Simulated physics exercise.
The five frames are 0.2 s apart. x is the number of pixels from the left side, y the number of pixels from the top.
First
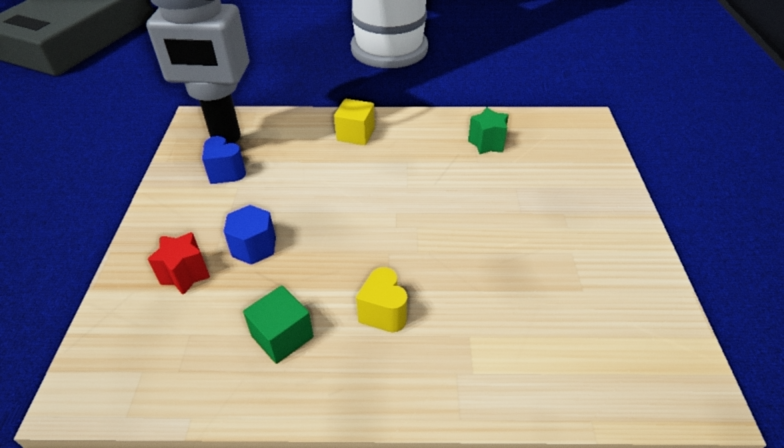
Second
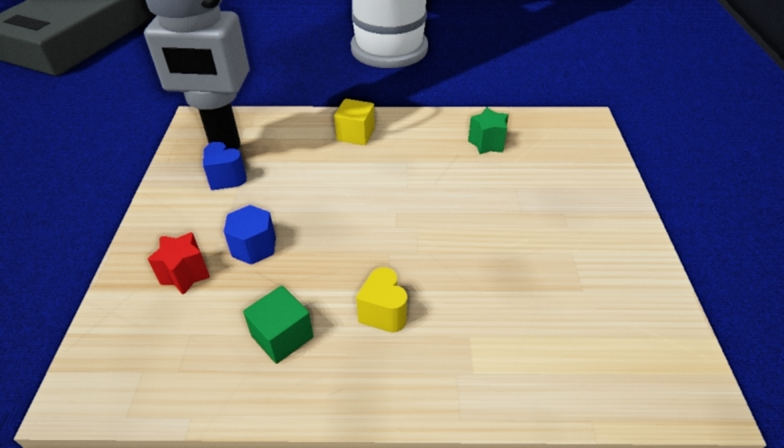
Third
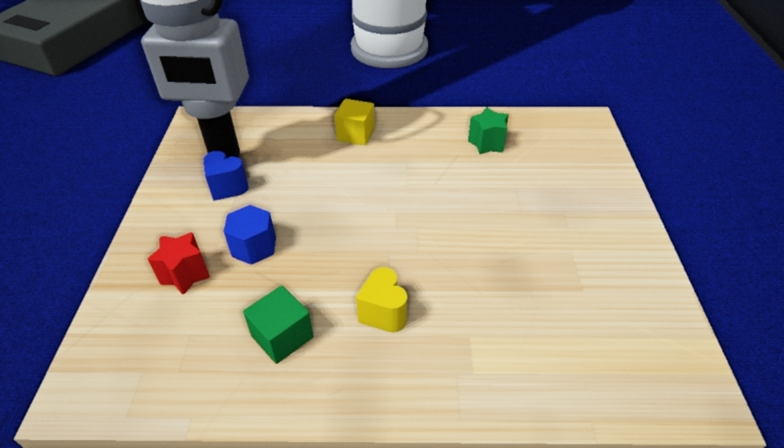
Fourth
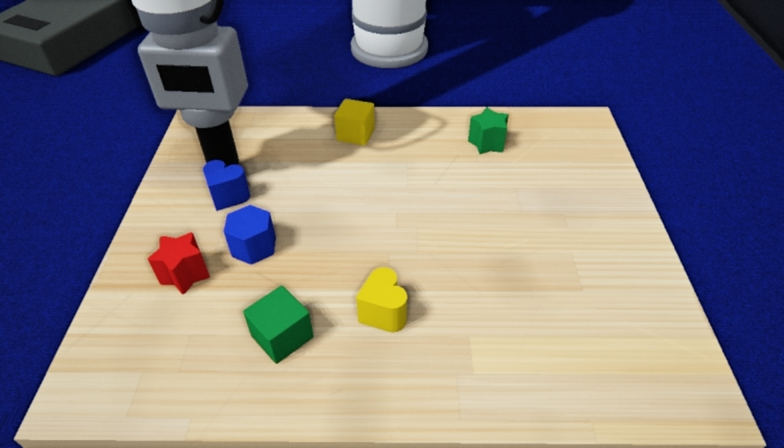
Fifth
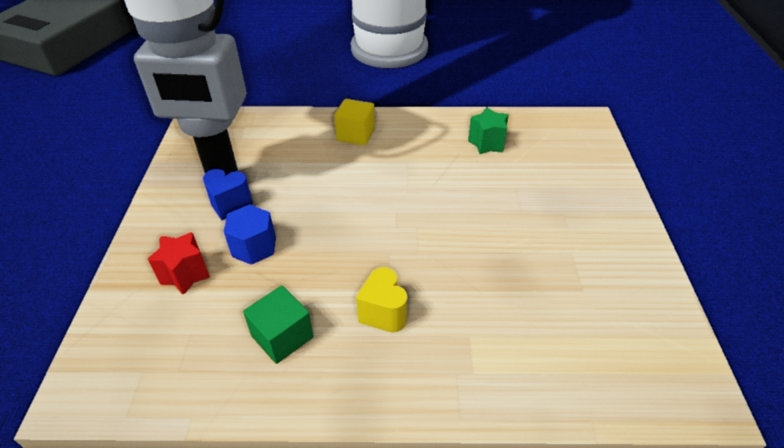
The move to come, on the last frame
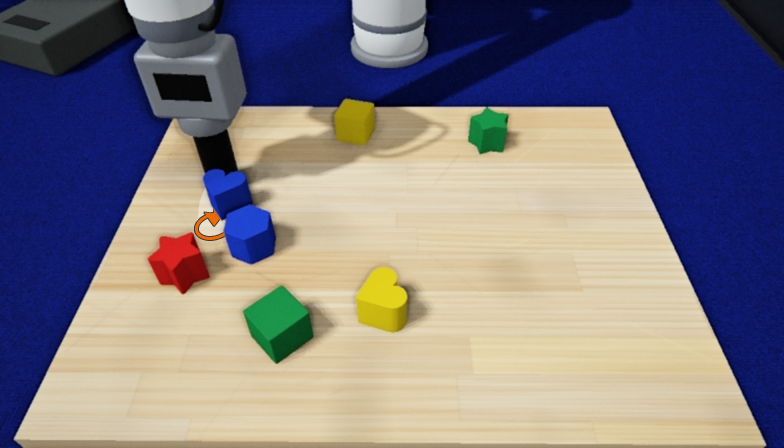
A robot arm with a black rod slowly pushed the blue heart-shaped block a short way down the wooden board, closer to the blue hexagonal block, while the other colored blocks stayed still.
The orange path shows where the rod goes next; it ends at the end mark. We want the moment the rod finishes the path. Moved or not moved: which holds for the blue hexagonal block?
At the end of the path, it will have moved.
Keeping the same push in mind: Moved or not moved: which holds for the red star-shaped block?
Once the path is done, it remains where it sat before.
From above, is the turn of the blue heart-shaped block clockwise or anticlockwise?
From the top, the block rotates counterclockwise.
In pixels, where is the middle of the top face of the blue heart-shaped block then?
It sits at (236, 204).
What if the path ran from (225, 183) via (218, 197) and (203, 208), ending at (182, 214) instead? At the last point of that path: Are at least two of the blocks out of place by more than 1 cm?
I expect not.
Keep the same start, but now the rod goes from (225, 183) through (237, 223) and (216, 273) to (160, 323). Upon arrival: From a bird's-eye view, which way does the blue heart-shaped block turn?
My answer: Anticlockwise.
Path on the board, from (225, 183) by way of (216, 204) to (214, 226).
What follows on the original path. Halfway along, rod (213, 194); blue heart-shaped block (226, 193), turned 50° anticlockwise.
At the end, rod (211, 216); red star-shaped block in place; blue heart-shaped block (236, 204), turned 90° anticlockwise; blue hexagonal block (254, 227).
